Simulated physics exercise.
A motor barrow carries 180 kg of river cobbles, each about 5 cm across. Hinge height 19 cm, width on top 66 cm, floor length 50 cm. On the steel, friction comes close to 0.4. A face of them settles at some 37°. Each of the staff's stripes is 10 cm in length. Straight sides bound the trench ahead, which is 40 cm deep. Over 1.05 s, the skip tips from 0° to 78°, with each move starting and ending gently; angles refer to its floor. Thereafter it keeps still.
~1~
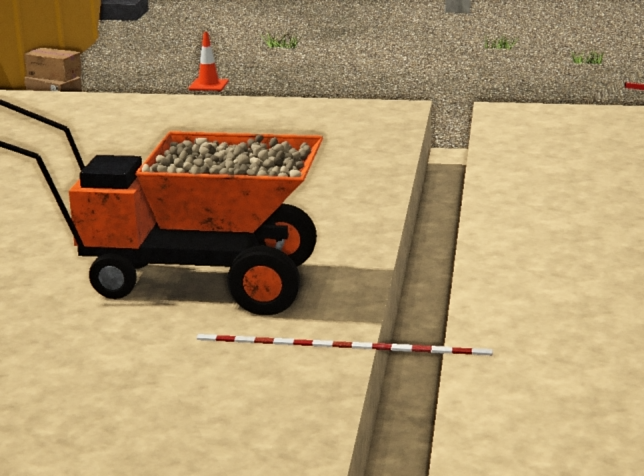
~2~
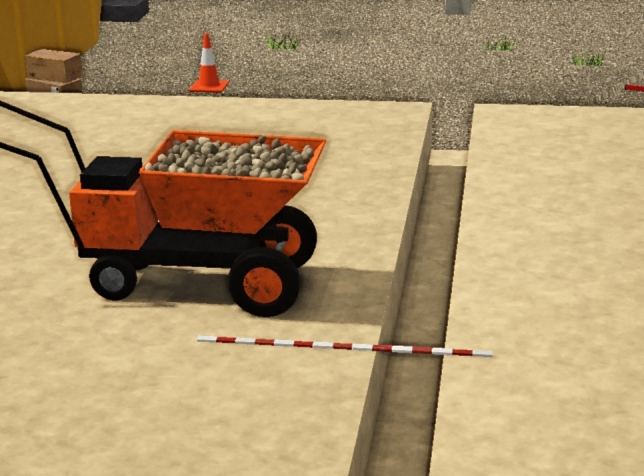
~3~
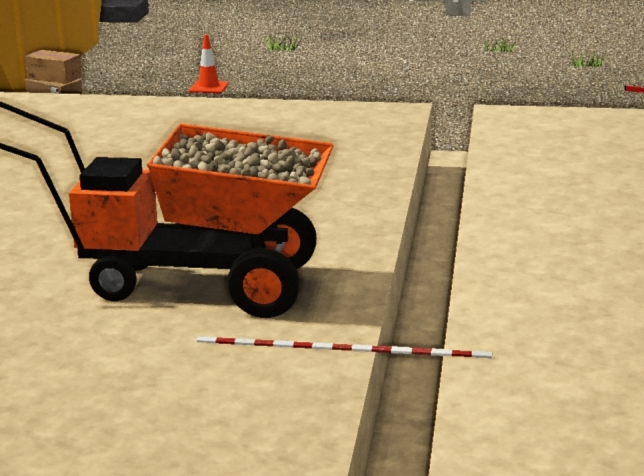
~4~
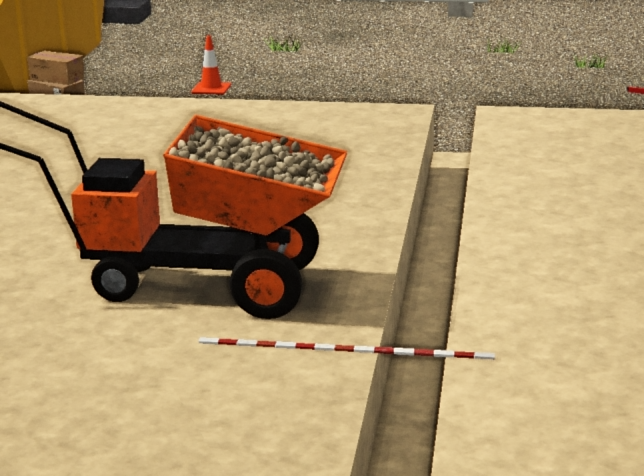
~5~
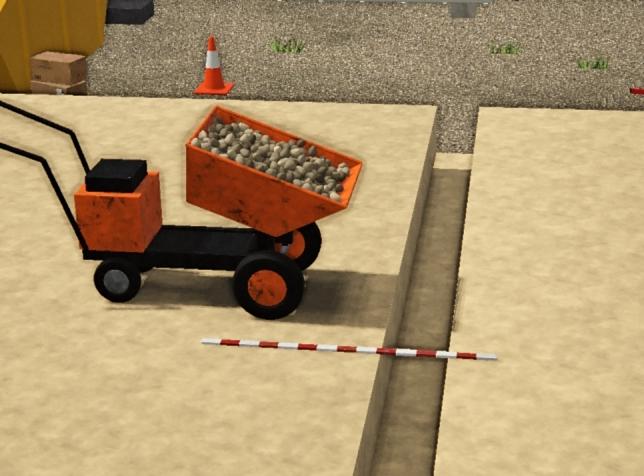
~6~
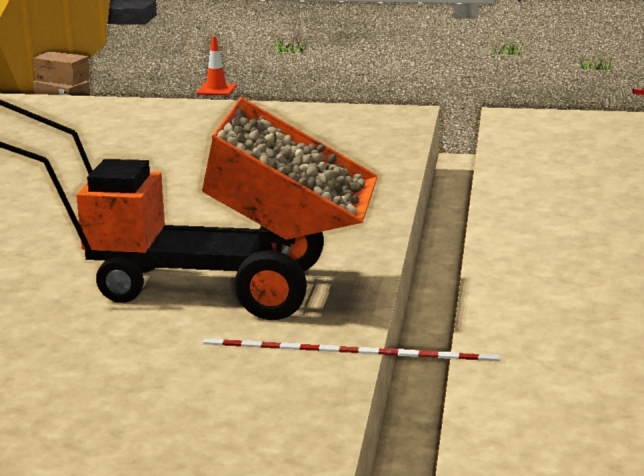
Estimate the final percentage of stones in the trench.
I would say 94 percent.
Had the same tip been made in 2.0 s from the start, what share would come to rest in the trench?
Roughly 100 per cent would.
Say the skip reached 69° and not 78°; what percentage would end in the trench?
In that case around 85 percent.
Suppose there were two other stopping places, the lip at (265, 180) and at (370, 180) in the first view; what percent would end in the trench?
Around 70 and then 5 percent.
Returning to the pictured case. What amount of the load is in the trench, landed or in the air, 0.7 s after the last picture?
55 per cent, give or take.
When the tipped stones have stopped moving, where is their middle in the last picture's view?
The tipped stones centre close to (430, 348).
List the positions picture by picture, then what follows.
The skip is at 0°, its lip at (304, 180); the top of the load is at (222, 150), in the first picture.
The skip is at 2°, its lip at (307, 183); the top of the load is at (212, 150), in the second picture.
The skip is at 6°, its lip at (315, 188); the top of the load is at (207, 145), in the third picture.
Lip at (330, 196), floor tilted 12°, highest stones at (208, 139), in the fourth picture.
The skip is at 20°, its lip at (346, 207); the top of the load is at (223, 131), in the fifth picture.
The skip is at 30°, its lip at (362, 222); the top of the load is at (245, 124), in the sixth picture.
Then, 0.4 s after the last picture the floor is at 66°, 100 % in the skip; the foremost stones are at (409, 257).
Then, 0.7 s after the last picture the floor is at 78°, 41 % in the skip, 54 % in the trench, 5 % past the trench; the foremost stones are at (494, 305).
Then, 1.1 s after the last picture the floor is at 78°, 8 % in the skip, 85 % in the trench, 6 % past the trench; the foremost stones are at (565, 308).
Then, 3.0 s after the last picture the floor is at 78°, 0 % in the skip, 94 % in the trench, 6 % past the trench; the foremost stones are at (609, 313).
